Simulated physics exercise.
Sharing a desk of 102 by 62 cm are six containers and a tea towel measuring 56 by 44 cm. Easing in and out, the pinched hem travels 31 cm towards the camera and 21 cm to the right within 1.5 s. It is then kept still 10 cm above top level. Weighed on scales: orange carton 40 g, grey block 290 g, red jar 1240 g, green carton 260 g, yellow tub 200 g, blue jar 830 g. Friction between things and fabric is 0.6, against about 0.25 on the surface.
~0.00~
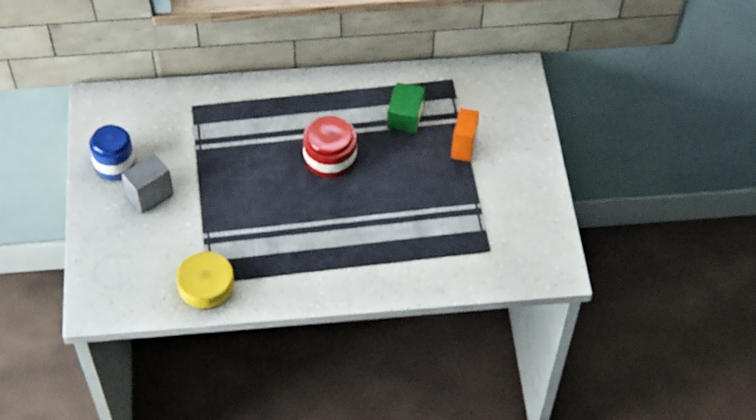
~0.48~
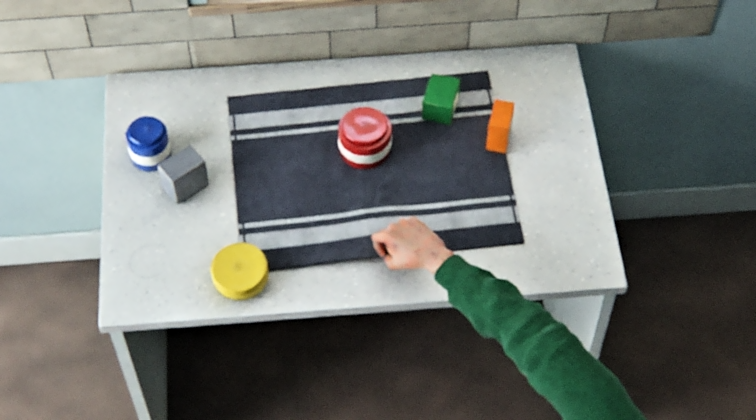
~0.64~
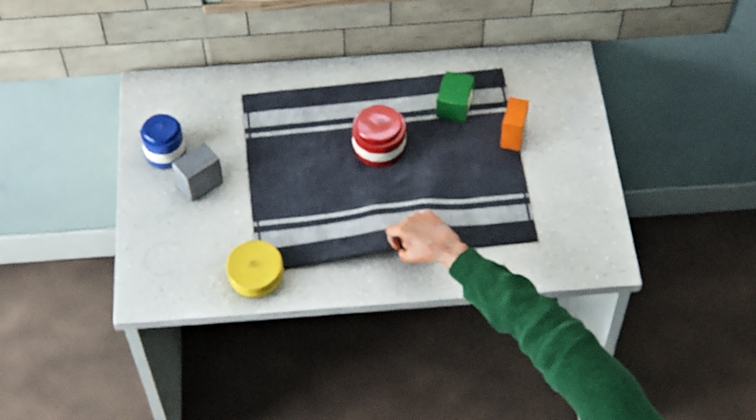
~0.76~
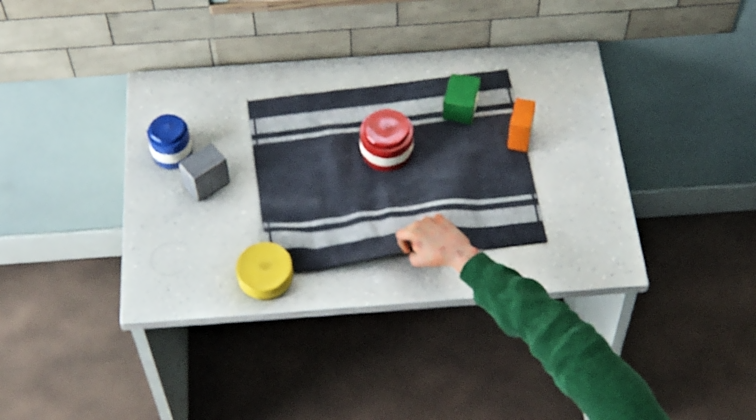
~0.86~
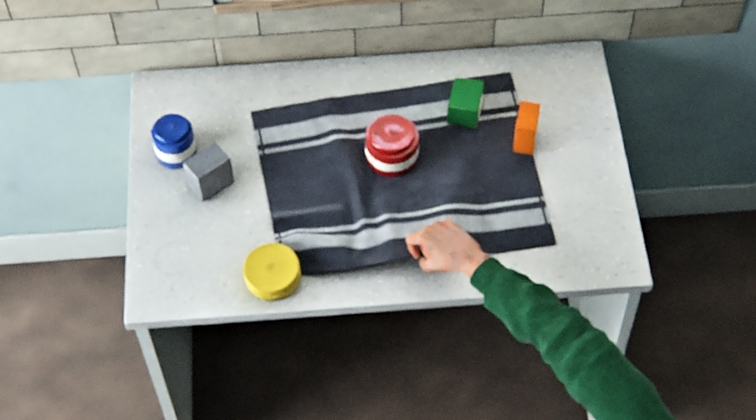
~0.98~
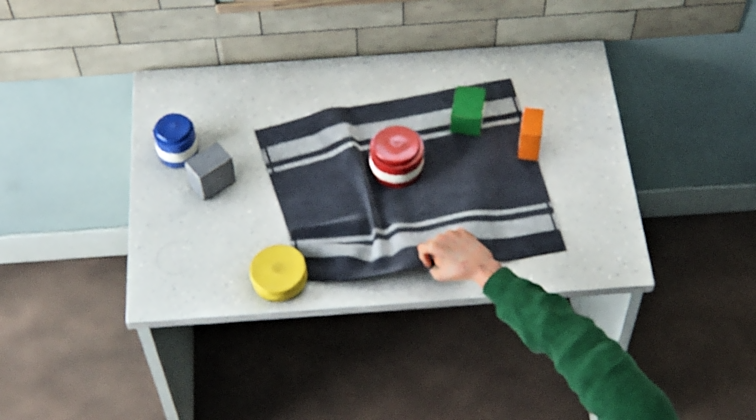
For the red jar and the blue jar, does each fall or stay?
The red jar falls, the blue jar stays.
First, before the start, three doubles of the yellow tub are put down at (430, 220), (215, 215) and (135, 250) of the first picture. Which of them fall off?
First leaves the top, second leaves the top, third keeps its place.
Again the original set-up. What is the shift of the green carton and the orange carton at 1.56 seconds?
The green carton is 20 cm out, the orange carton 15 cm.
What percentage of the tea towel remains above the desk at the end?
I'd say close to 20 per cent of it.
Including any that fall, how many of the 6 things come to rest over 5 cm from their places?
That comes to 3 of the things.
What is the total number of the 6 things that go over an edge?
Tally: 1.
After 1.3 s, 90 % of the tea towel is still over the top; red jar 15 cm off its start, green carton 11 cm off its start, orange carton 9 cm off its start.
After 1.6 s, 70 % of the tea towel is still over the top; red jar 27 cm off its start, green carton 21 cm off its start, orange carton 16 cm off its start.
After 1.8 s, 50 % of the tea towel is still over the top; red jar 36 cm off its start at (459, 263), green carton 29 cm off its start at (508, 200), orange carton 23 cm off its start at (579, 200).
After 2.1 s, 40 % of the tea towel is still over the top; red jar 40 cm off its start, green carton 32 cm off its start, orange carton 27 cm off its start.
After 3.7 s, 20 % of the tea towel is still over the top; red jar over the edge, blue jar 0 cm off its start at (173, 126), green carton 42 cm off its start at (512, 260), orange carton on its side, 28 cm off its start at (597, 234).
